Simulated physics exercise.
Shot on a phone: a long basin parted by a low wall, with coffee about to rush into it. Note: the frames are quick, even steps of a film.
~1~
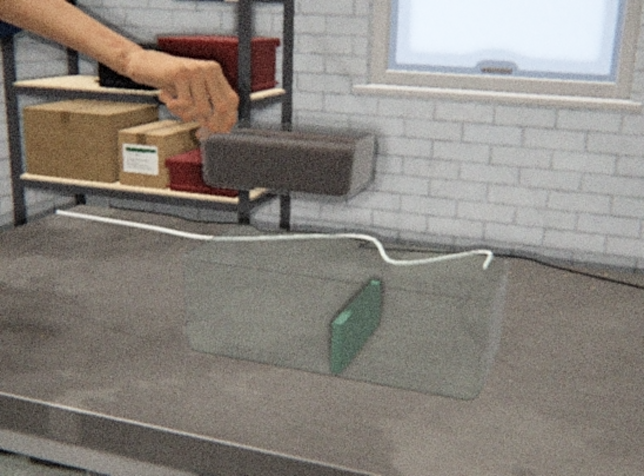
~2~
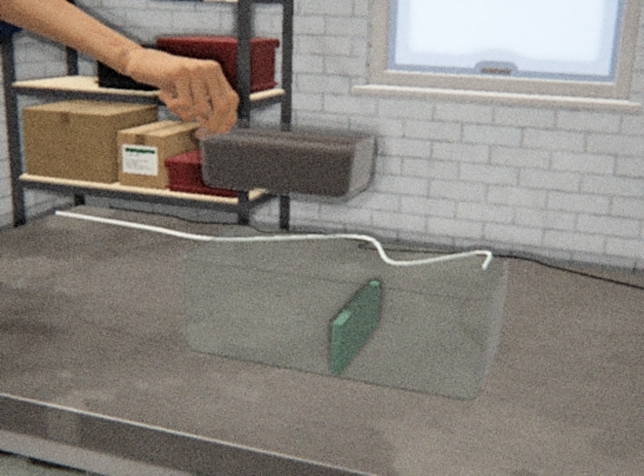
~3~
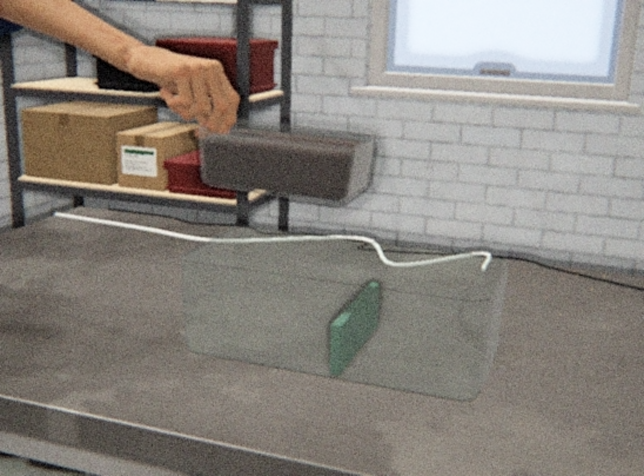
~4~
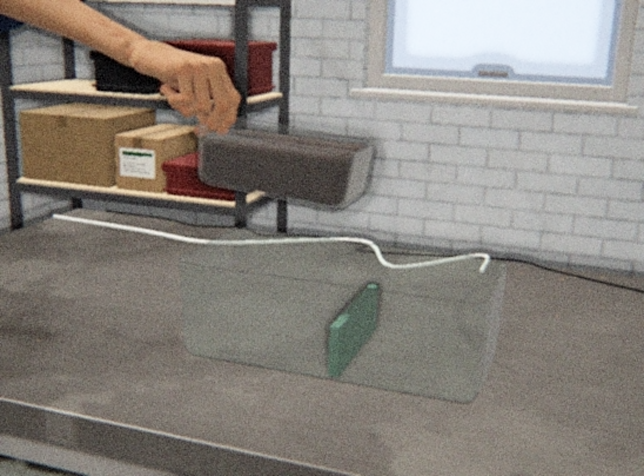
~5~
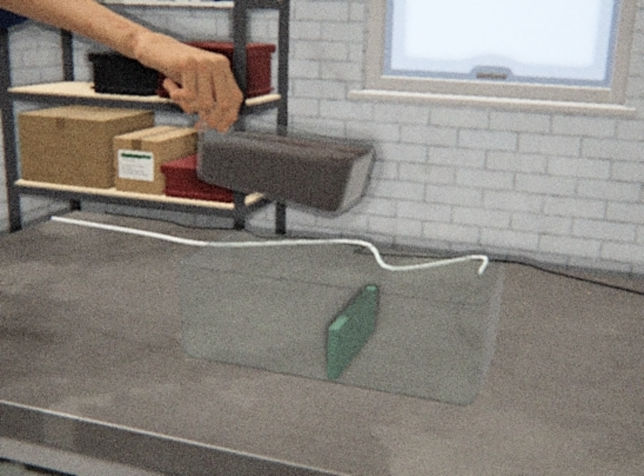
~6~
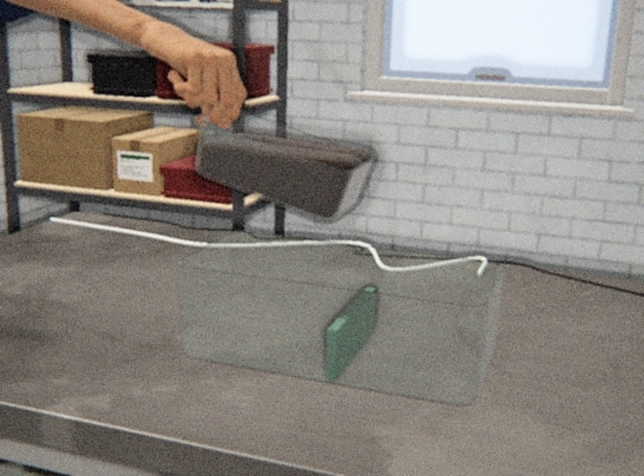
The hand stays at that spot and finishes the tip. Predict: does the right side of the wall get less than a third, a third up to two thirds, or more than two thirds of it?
It gets more than two thirds.
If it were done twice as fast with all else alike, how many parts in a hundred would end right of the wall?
About 80 %.
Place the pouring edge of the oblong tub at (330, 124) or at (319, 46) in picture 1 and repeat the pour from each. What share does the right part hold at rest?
First place gives some 70 %, second place some 65 %.
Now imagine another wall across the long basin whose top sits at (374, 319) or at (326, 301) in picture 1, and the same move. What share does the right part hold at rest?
Note: Roughly 70 % in case one, 90 % in case two.
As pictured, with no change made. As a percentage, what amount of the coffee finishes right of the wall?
Share approx. 80 %.
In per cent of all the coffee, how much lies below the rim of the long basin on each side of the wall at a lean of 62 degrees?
The left part holds close to 0 per cent, the right part close to 45.
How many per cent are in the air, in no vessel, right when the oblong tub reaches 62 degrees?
Roughly 30 %.
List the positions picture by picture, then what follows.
Tilt 0°; pouring edge (365, 139); surface from (222, 133) to (365, 145); the long basin's rim runs from (211, 241) to (501, 280); the wall's top is at (359, 302), in the first picture.
Tilt 1°; pouring edge (365, 141); surface from (221, 133) to (364, 147), in the second picture.
Tilt 2°; pouring edge (365, 144); surface from (220, 135) to (363, 149), in the third picture.
Tilt 5°; pouring edge (364, 151); surface from (219, 135) to (363, 152), in the fourth picture.
Tilt 9°; pouring edge (363, 158); surface from (219, 137) to (364, 155), in the fifth picture.
Tilt 14°; pouring edge (362, 167); surface from (218, 138) to (362, 161); 3 per cent is over the edge, in the sixth picture.
A moment on, the oblong tub is tipped part way and 25 per cent is still to pour, 0 is left of the wall and 44 right of it.
Next, the oblong tub is tipped on its side and 6 per cent is still to pour, 9 is left of the wall and 81 right of it.
Then the oblong tub is tipped on its side and 0 per cent is still to pour, 16 is left of the wall and 81 right of it.
Later the oblong tub is tipped on its side and 0 per cent is still to pour, 17 is left of the wall and 81 right of it.
Finally, 17 per cent lies left of the wall, 81 right of it and 2 outside.
